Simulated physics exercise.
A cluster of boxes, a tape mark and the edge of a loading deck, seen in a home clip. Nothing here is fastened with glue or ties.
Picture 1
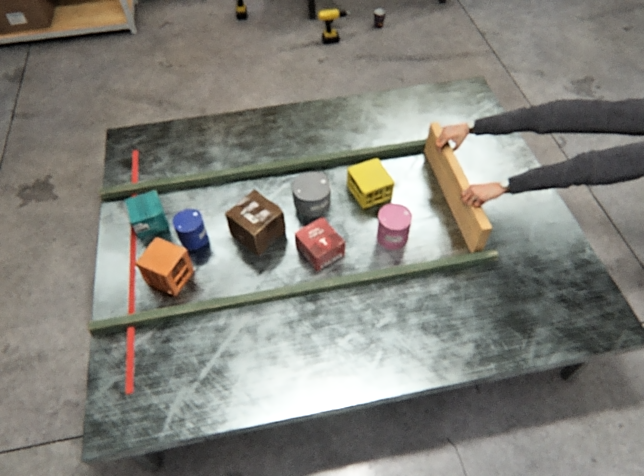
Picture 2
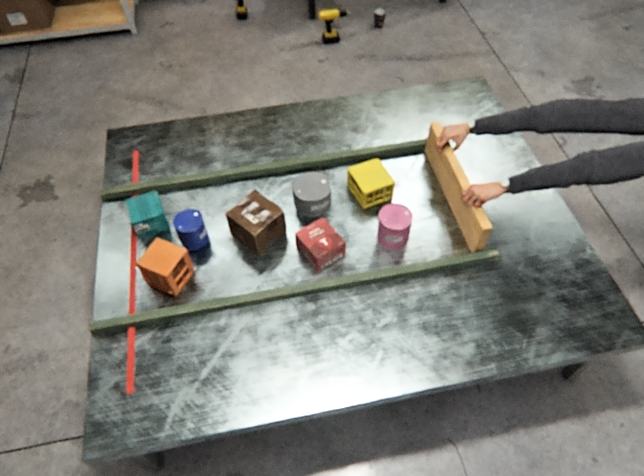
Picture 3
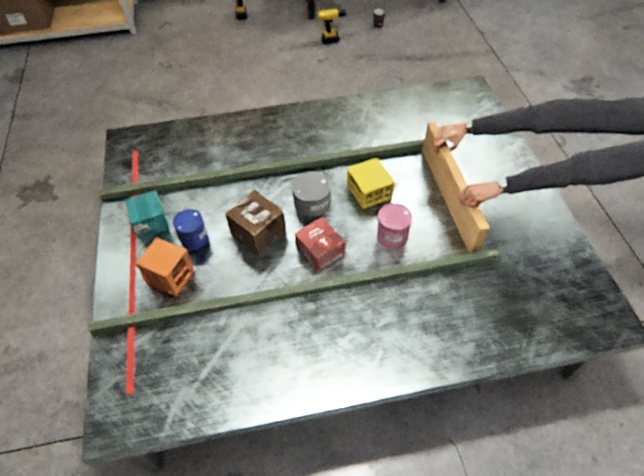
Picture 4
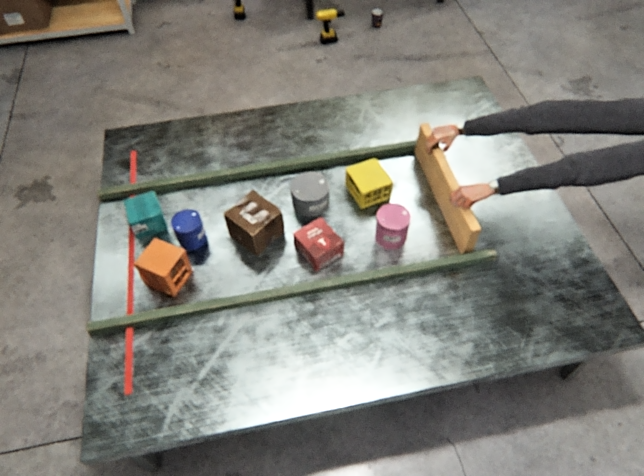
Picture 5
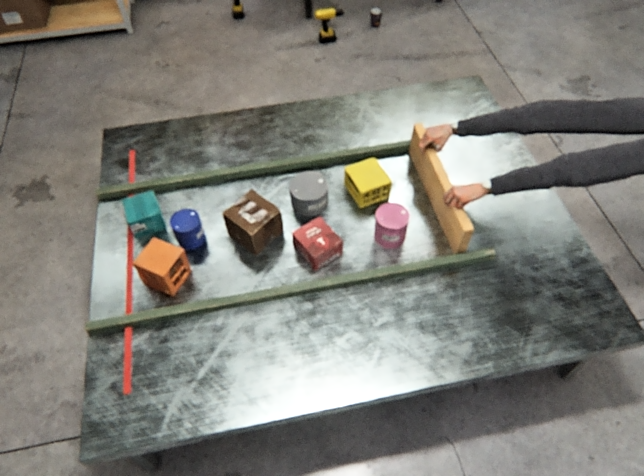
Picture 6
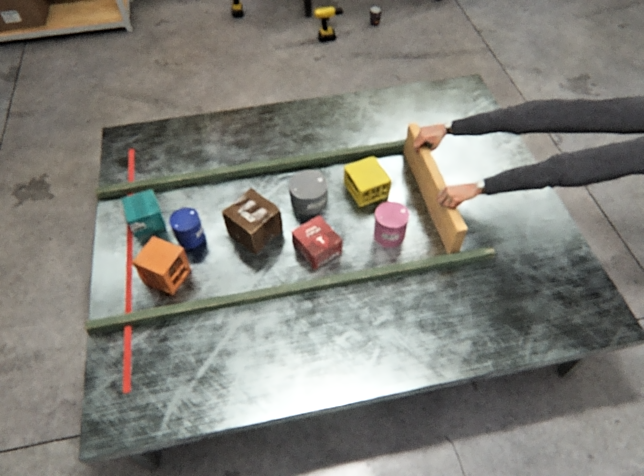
In the video, two hands hold a wooden plank upright on a dark table and slide it slightly left between two green rails, while the colourful boxes and canisters between the plank and a red tape line stay still.
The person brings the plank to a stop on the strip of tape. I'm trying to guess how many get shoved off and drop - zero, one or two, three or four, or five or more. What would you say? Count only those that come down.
Five at the least fall.
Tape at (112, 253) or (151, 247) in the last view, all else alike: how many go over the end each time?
Counts per try: 5 and 2.
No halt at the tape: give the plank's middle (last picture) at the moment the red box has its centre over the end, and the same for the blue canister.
(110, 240) and (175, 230), roughly.
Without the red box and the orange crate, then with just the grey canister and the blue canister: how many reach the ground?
Going first to second: 4 and 3.
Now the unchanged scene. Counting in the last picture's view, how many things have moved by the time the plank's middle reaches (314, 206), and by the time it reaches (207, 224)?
I count 5 first and 8 after.
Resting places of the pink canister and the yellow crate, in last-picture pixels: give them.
They end up close to (107, 262) and (109, 220).
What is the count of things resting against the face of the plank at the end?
It's 3 of them.
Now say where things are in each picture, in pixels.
Turquoise parcel (147, 214); orange crate (166, 267); blue canister (191, 229); plank (454, 185); tape (133, 251), in the first picture.
Orange crate (166, 267); yellow crate (371, 183), in the second picture.
Blue canister (191, 229); brown box (257, 223), in the third picture.
Turquoise parcel (146, 215); plank (444, 186), in the fourth picture.
Orange crate (163, 267); pink canister (391, 226), in the fifth picture.
Turquoise parcel (144, 213); orange crate (163, 266); blue canister (188, 228); plank (432, 186); tape (129, 250), in the sixth picture.
Early on, none off yet; turquoise parcel at rest near (144, 213); orange crate at rest near (163, 266); blue canister at rest near (188, 228).
A while later, none off yet; turquoise parcel at rest near (144, 213); orange crate at rest near (163, 266); blue canister travelled a little near (173, 226).
Further along, none off yet; turquoise parcel travelled about its own width near (96, 211); orange crate travelled about its own width near (127, 283); blue canister travelled well along near (102, 237).
Finally, the number that fall off is five or more; lost, grey canister, brown box, blue canister, orange crate and turquoise parcel.
